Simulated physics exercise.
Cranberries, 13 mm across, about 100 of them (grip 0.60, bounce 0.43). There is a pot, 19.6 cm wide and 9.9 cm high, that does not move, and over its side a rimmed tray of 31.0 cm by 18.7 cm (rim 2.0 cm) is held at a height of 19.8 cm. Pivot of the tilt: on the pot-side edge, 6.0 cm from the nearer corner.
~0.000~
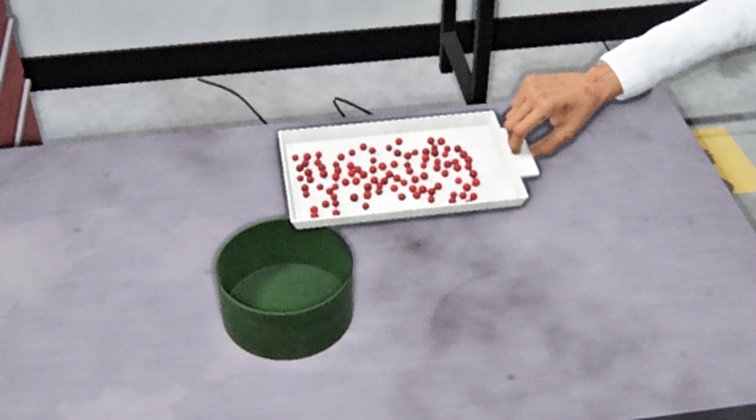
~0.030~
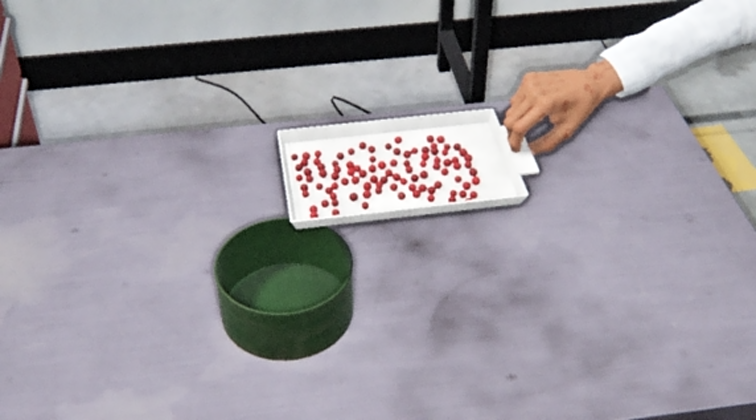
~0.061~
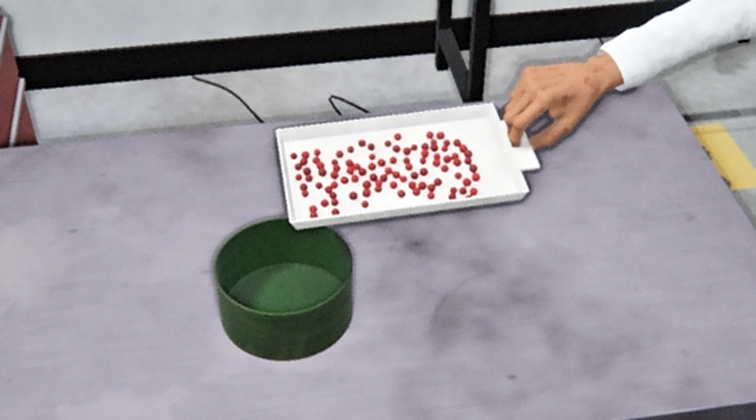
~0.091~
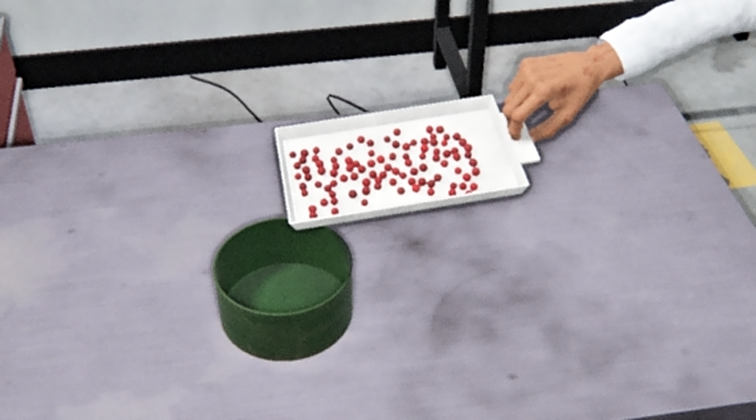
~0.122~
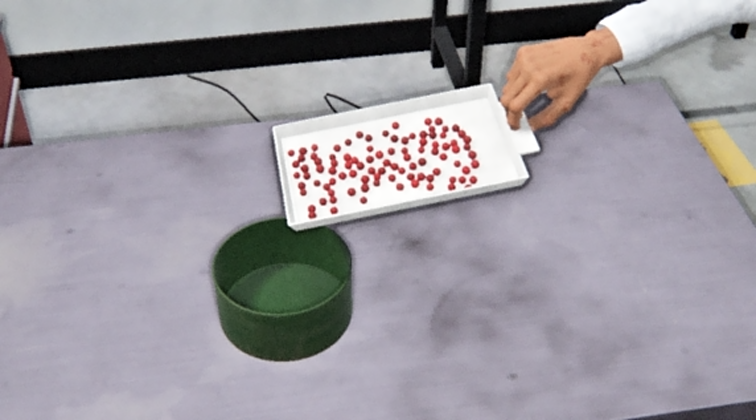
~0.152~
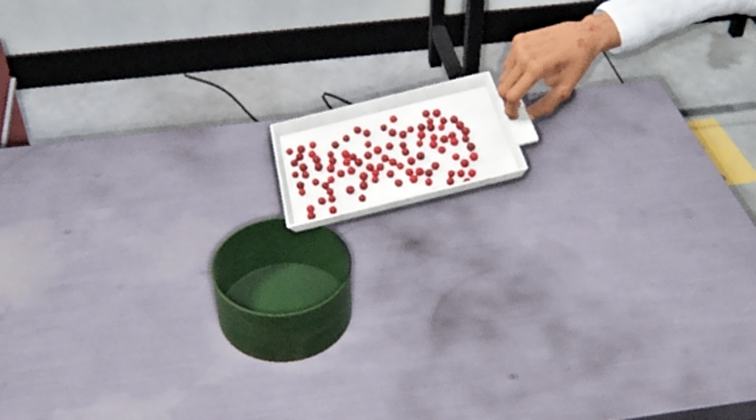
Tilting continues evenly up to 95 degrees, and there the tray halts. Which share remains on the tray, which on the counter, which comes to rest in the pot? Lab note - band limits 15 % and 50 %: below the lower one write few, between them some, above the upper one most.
Tray = few; counter = few; pot = most.
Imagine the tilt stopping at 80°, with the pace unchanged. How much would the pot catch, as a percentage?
Then about 85 per cent.
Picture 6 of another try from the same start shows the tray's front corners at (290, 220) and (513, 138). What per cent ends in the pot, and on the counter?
In the pot: 70 per cent; on the counter: 30 per cent.
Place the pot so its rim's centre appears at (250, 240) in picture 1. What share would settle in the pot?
Share in pot at that spot: Some 45 in a hundred.
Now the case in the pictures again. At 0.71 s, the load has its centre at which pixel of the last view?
I'd put it close to (289, 213).
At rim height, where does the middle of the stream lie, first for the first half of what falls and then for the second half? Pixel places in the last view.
(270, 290) or so first, later (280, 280).
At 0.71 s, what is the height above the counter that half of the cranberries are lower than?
Some 20 cm.
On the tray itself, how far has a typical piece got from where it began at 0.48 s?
Displacement on the tray: About 7 cm.
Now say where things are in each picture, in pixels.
Tray tilt 0 degrees, front corners at (297, 218) and (521, 194); middle of the pieces at (389, 174); pot at (284, 264), in the first picture.
Tray tilt 0 degrees, front corners at (296, 218) and (522, 192); middle of the pieces at (389, 173), in the second picture.
Tray tilt 2 degrees, front corners at (296, 218) and (522, 188); middle of the pieces at (389, 171), in the third picture.
Tray tilt 4 degrees, front corners at (295, 219) and (522, 182), lowest corner left front; middle of the pieces at (388, 168), in the fourth picture.
Tray tilt 8 degrees, front corners at (294, 220) and (522, 174), lowest corner left front; middle of the pieces at (387, 163), in the fifth picture.
Tray tilt 11 degrees, front corners at (293, 222) and (520, 166), lowest corner left front; middle of the pieces at (385, 159); pot at (281, 264). The tray's pace is about 125 degrees a second, in the sixth picture.
After 0.48 s, tilt 52 degrees; the tray holds 100 %, the pot 0 %.
After 0.71 s, tilt 80 degrees; the tray holds 80 %, the pot 10 %.
After 1.04 s, tilt 95 degrees; the tray holds 0 %, the pot 90 %.
By 1.8 s all is still; tray 0 %, counter 5 %, pot 95 %.
